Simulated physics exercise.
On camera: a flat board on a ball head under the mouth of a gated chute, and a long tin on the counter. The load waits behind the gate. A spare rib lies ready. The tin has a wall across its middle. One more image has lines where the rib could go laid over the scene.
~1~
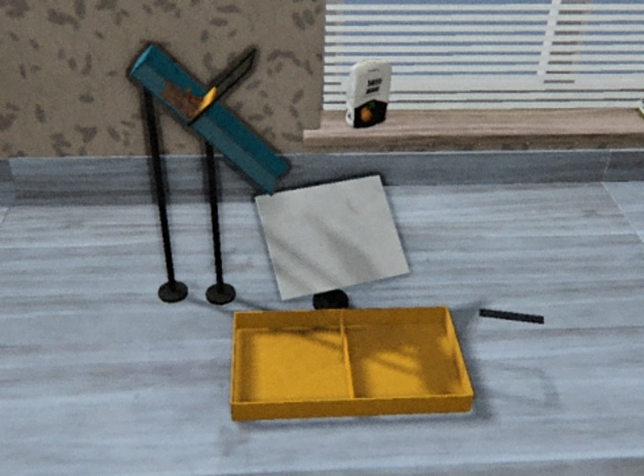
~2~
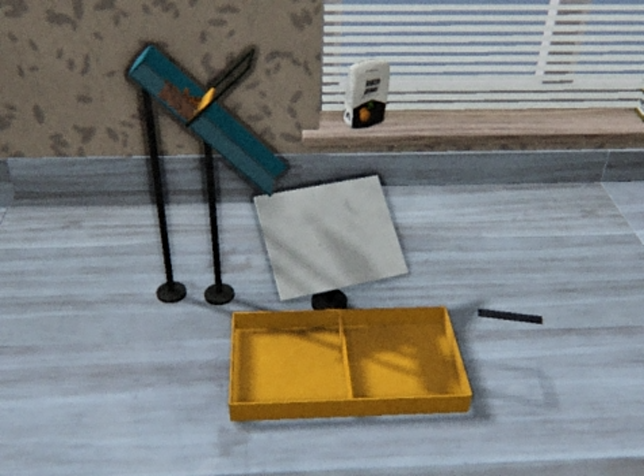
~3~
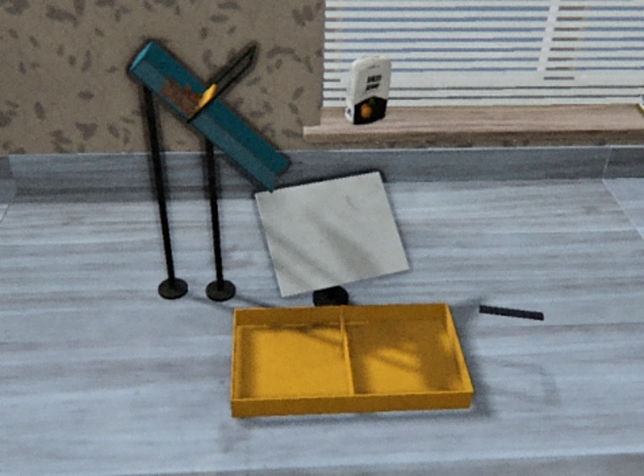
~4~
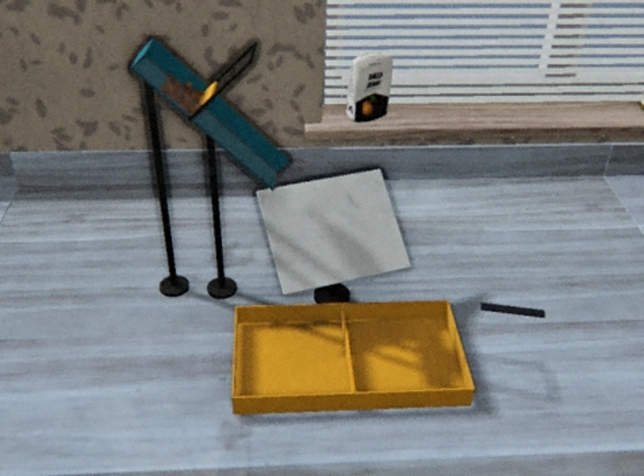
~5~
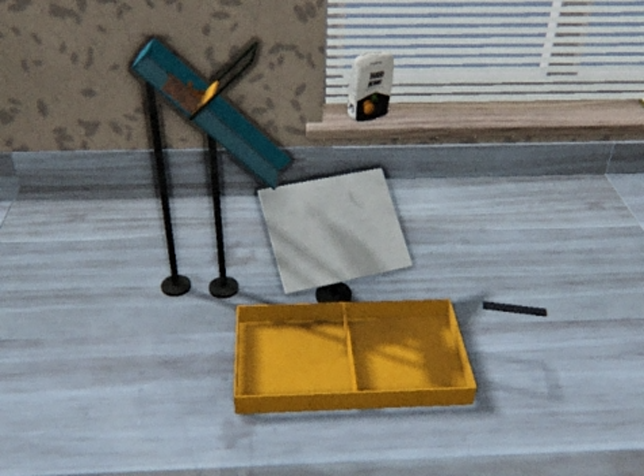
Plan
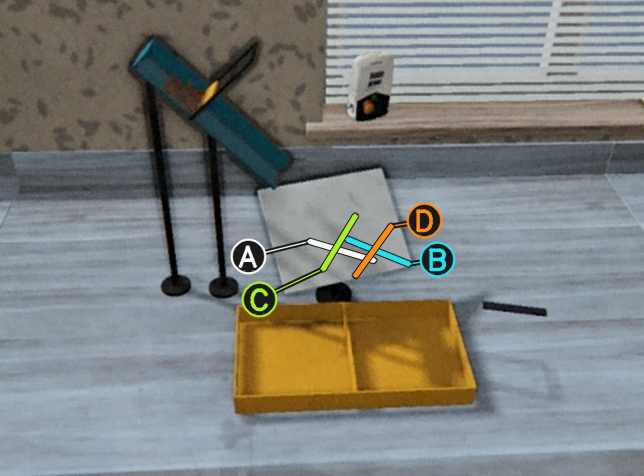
On a pale counter beside a window with blinds, a sloping blue chute on black stands holds brownish pieces above a tilted white board and a divided yellow tray; nothing moves apart from slight shifts of the view.
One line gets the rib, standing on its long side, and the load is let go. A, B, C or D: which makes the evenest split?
D works best here.
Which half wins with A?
More lands on the right.
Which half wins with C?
More lands on the left.
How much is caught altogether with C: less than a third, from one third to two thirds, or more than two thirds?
More than two thirds.
On the marked copy, line A from (309, 241) to (373, 260); line B from (347, 239) to (408, 263); line C from (355, 216) to (323, 268); line D from (391, 226) to (355, 275).
If A is chosen, of what is caught, just a few in the left half, almost all in the right.
If B is chosen, of what is caught, about a tenth in the left half, almost all in the right.
If C is chosen, of what is caught, almost all in the left half, about a tenth in the right.
If D is chosen, of what is caught, roughly a third in the left half, roughly two thirds in the right.
